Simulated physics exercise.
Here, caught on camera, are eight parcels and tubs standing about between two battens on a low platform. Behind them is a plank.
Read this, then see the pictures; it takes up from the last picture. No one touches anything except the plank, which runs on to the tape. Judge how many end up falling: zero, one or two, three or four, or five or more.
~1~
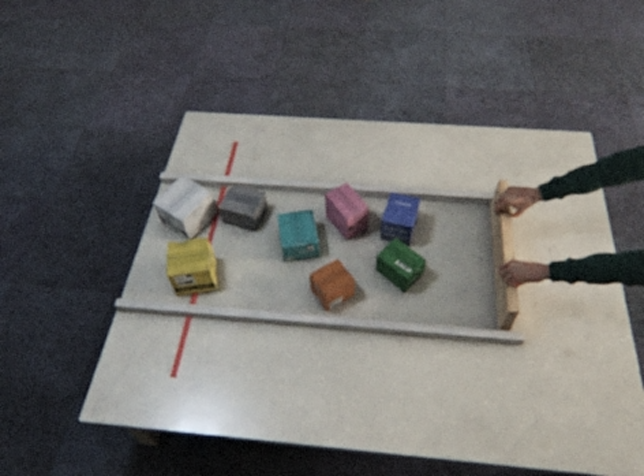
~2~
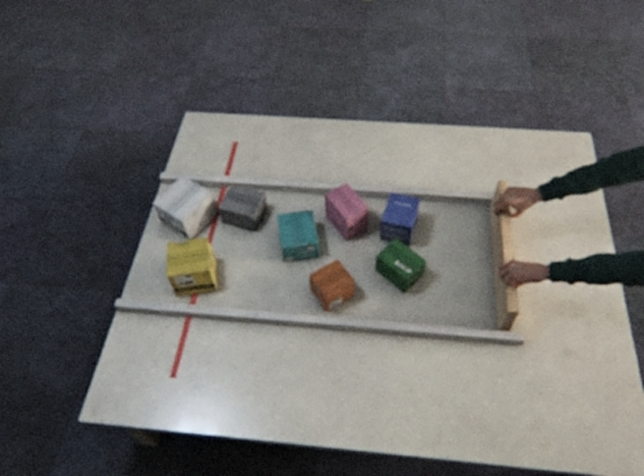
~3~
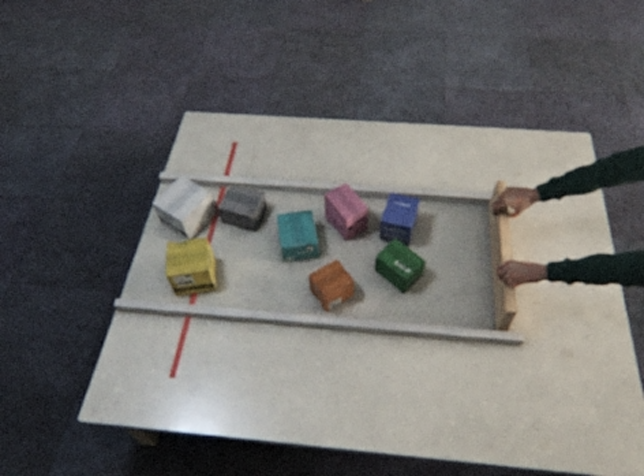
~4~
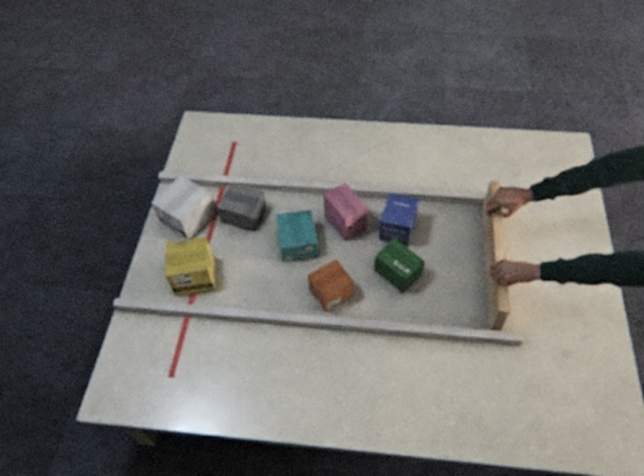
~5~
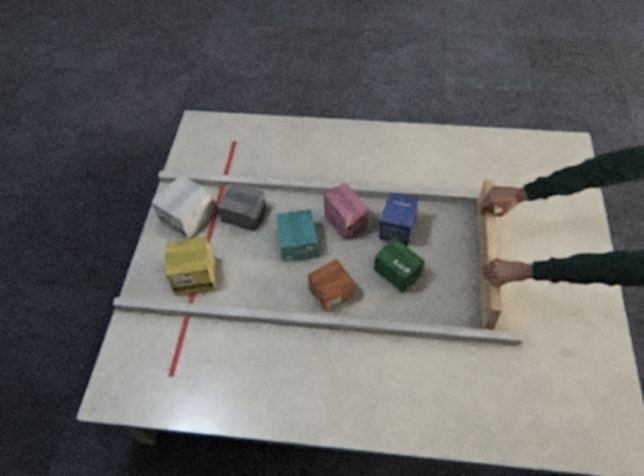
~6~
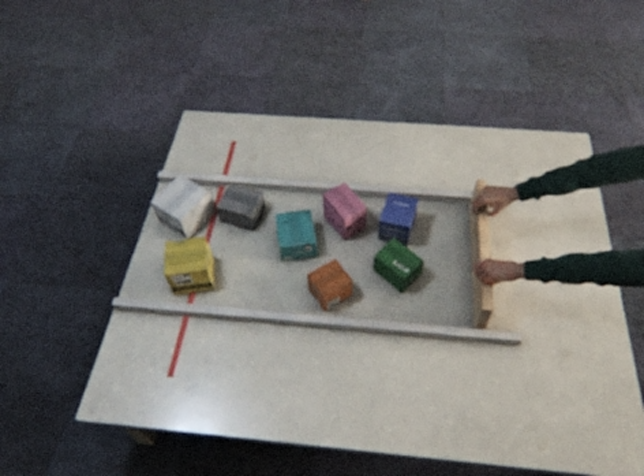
Lost: One or two.
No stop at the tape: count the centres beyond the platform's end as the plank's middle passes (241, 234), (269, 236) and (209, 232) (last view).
Going through the three places, I get 1, 0 and 2.
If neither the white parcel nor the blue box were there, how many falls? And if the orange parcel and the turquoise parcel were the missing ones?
That makes 1 fallen, then 2 fallen in the other try.
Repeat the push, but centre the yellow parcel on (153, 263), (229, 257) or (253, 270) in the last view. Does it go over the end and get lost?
Place by place, it is kept; does not fall; remains up.
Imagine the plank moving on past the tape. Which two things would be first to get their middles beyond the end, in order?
That would be the white parcel, followed by the grey box.
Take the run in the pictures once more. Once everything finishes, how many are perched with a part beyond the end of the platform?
That'd be 2.
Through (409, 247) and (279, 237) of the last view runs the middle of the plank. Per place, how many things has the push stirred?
By the first moment it's 2, by the second it's 7.
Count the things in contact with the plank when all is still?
That number would be 3.
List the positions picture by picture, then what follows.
White parcel (186, 208); yellow parcel (192, 266); grey box (244, 208); plank (504, 253); tape (209, 244), in the first frame.
Yellow parcel (192, 267); orange parcel (332, 285), in the second frame.
Grey box (243, 208); pink box (346, 212), in the third frame.
White parcel (185, 208); plank (495, 253), in the fourth frame.
Yellow parcel (191, 266); turquoise parcel (297, 235), in the fifth frame.
White parcel (184, 207); yellow parcel (190, 266); grey box (242, 207); plank (481, 252); tape (206, 243), in the sixth frame.
A little later, none off yet; white parcel at rest near (184, 207); yellow parcel at rest near (190, 266); grey box at rest near (242, 207).
Next, none off yet; white parcel at rest near (184, 207); yellow parcel at rest near (190, 266); grey box shifted a little near (239, 205).
Later still, none off yet; white parcel shifted about its own width near (147, 202); yellow parcel shifted a little near (185, 268); grey box shifted about its own width near (192, 192).
When it is over, the number that fall off is one or two; down, grey box and white parcel.
